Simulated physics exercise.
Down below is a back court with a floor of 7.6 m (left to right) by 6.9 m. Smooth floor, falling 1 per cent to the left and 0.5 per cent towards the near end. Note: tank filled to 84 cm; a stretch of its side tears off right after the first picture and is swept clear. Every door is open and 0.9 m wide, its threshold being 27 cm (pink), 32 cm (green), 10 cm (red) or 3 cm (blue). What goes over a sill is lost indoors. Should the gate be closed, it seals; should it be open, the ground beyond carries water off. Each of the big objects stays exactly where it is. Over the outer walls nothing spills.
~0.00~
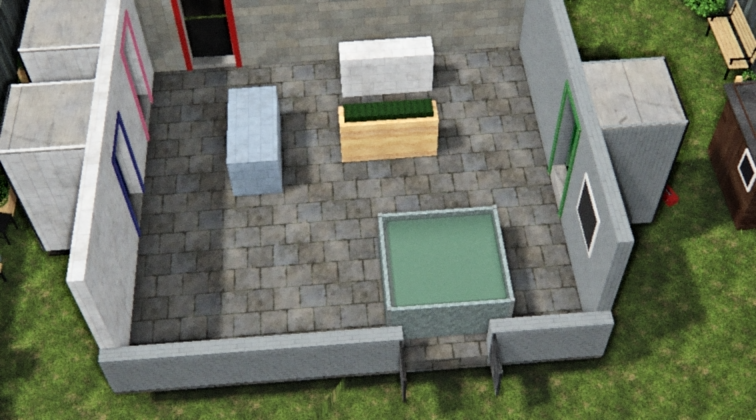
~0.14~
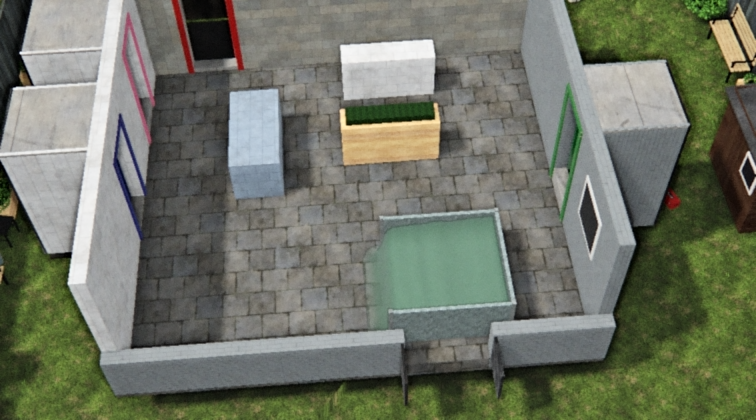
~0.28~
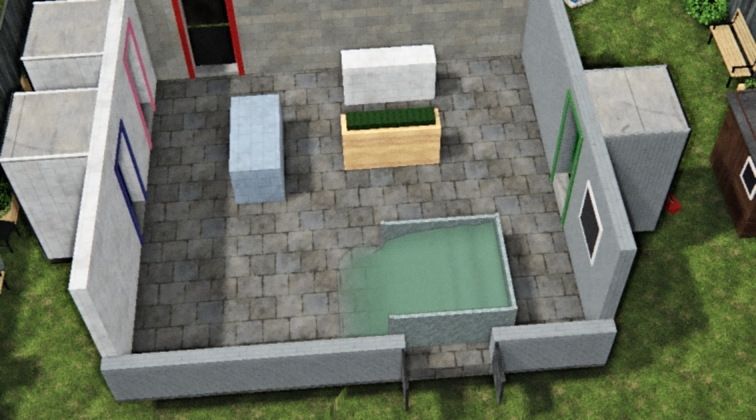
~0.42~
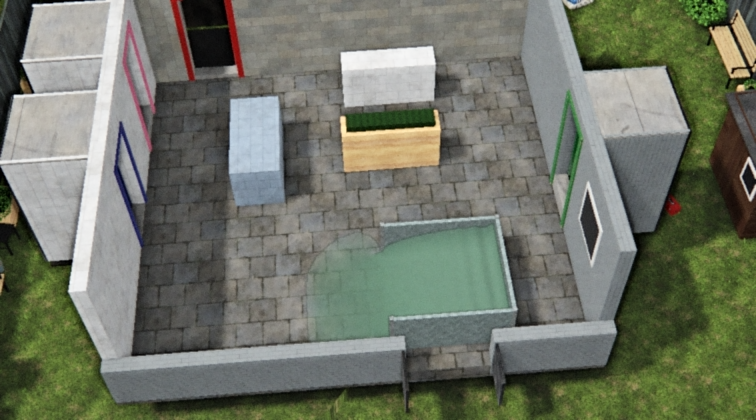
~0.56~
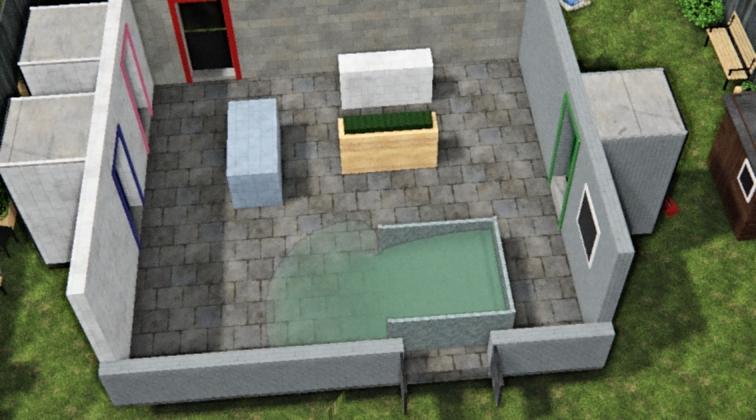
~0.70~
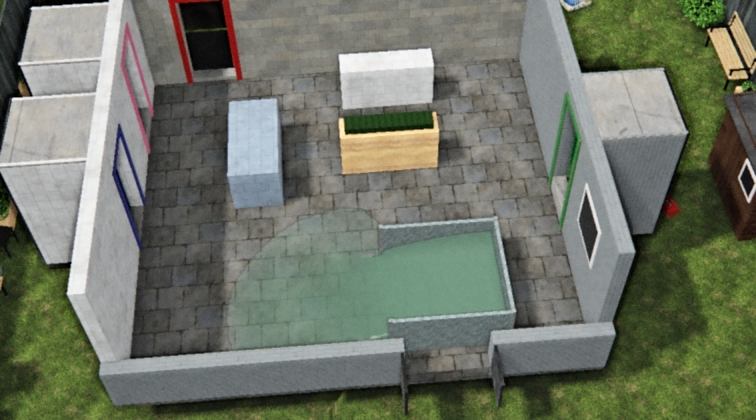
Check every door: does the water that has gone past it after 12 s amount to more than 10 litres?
In order: At the pink door it looks set to land under the limit; at the green door it looks set to land under the limit; at the red door it looks set to land over the limit; at the blue door it looks set to land over the limit.
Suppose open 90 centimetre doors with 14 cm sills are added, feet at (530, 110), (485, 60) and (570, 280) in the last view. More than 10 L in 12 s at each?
Check each in turn: The first fails, the second fails, the third fails.
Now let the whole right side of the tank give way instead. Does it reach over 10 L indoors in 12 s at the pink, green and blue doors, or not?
Note: Pink short of the mark, green short of the mark, blue short of the mark.
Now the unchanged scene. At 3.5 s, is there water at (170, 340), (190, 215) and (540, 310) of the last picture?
First spot submerged, second submerged, third not yet wet.
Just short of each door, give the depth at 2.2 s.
Pink 0 cm, green 0 cm, red 0 cm, blue 19 cm.
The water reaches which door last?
The final one is the green door.
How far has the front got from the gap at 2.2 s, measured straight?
That works out near 5.4 m.
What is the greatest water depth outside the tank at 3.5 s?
About 30 cm.
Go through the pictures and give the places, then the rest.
In the first picture, the tank at (444, 259) is whole and still, 84 cm deep.
In the second picture, water pours out at (388, 285) and has run 1.0 m, to a hidden place; typically 7 cm deep outside, 84 cm at the tank's back.
In the third picture, water pours out at (389, 291) and has run 1.2 m, to a hidden place; typically 12 cm deep outside, 81 cm at the tank's back.
In the fourth picture, the front is at a hidden place, 1.6 m from the gap at (389, 294); 2.9 m2 of floor is under water; 74 cm left at the back of the tank.
In the fifth picture, the front is at (275, 346), 2.0 m from the gap at (387, 296); 4.8 m2 of floor is under water; 71 cm left at the back of the tank.
In the sixth picture, the front is at (233, 304), 2.7 m from the gap at (388, 296); 6.9 m2 of floor is under water; 68 cm left at the back of the tank.
After 1.4 s water covers 30 % of the floor and is deepest (52 cm) near (130, 364); pink door not reached, green door not reached, red door not reached, blue door not reached.
After 2.2 s water covers 35 % of the floor and is deepest (54 cm) near (129, 384); pink door not reached, green door not reached, red door not reached, blue door 19 cm at the sill, 35 L in.
After 3.5 s water covers 45 % of the floor and is deepest (30 cm) near (129, 384); pink door 9 cm at the sill, 0 L in, green door not reached, red door not reached, blue door 16 cm at the sill, 166 L in.
After 7.0 s water covers 70 % of the floor and is deepest (19 cm) near (151, 132); pink door 16 cm at the sill, 0 L in, green door not reached, red door 16 cm at the sill, 128 L in, blue door 7 cm at the sill, 247 L in.
After 12.0 s water covers 95 % of the floor and is deepest (11 cm) near (137, 291); pink door 8 cm at the sill, 0 L in, green door 4 cm at the sill, 0 L in, red door 7 cm at the sill, 144 L in, blue door 9 cm at the sill, 320 L in.
